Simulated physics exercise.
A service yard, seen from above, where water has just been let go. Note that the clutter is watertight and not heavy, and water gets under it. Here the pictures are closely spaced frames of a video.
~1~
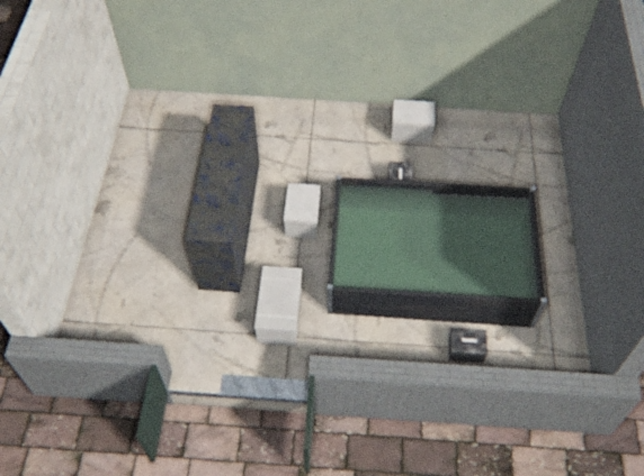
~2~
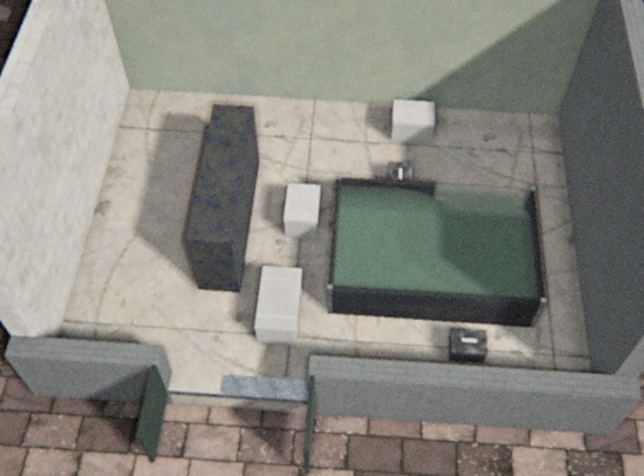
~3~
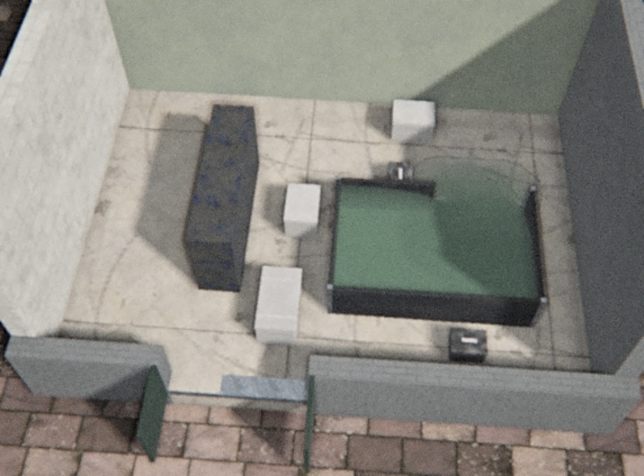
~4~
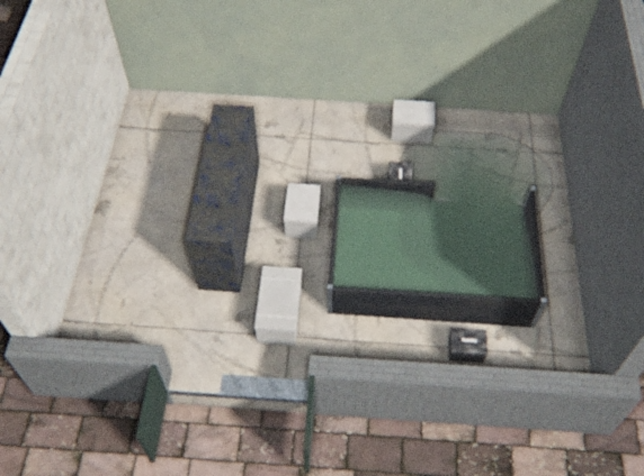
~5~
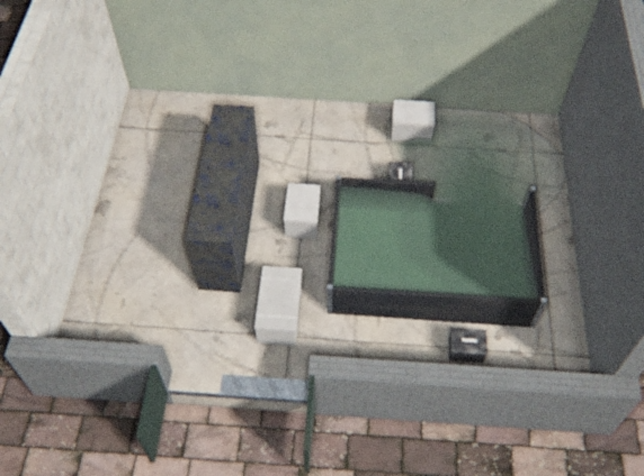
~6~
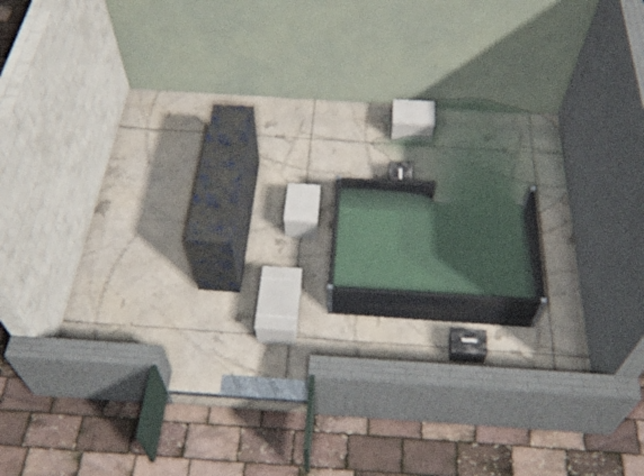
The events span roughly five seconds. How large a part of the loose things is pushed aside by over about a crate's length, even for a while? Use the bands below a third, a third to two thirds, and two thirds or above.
It falls below a third.
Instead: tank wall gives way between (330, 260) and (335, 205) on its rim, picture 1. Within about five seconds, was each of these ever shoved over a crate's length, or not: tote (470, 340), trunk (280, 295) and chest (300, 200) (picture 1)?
Taking them one at a time, the first not displaced that far, the second gets shoved clear and the third gets shoved clear.
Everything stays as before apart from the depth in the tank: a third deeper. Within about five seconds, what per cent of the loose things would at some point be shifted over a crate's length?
My figure is 40 percent.
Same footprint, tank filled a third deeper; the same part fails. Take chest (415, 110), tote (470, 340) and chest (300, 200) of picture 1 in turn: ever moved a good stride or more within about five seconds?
The first one: Reaches it. The second: Reaches it. The third: Doesn't reach it.
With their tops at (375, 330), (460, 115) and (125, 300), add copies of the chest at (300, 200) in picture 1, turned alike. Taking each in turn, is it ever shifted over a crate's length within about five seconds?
In sequence: Hardly budges; knocked well away; hardly budges.
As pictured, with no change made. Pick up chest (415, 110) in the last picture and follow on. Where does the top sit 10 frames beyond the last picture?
It should be near (332, 108).
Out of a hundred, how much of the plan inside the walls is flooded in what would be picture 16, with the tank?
My estimate is about 40 per cent.
A moment on, 0 of 5 are well off their spots; 0 afloat.
Next, 1 of 5 are well off their spots; 0 afloat.
Later, 1 of 5 are well off their spots; 0 afloat.
In the end, 1 of 5 are well off their spots, and 1 have been at some point; 0 afloat.
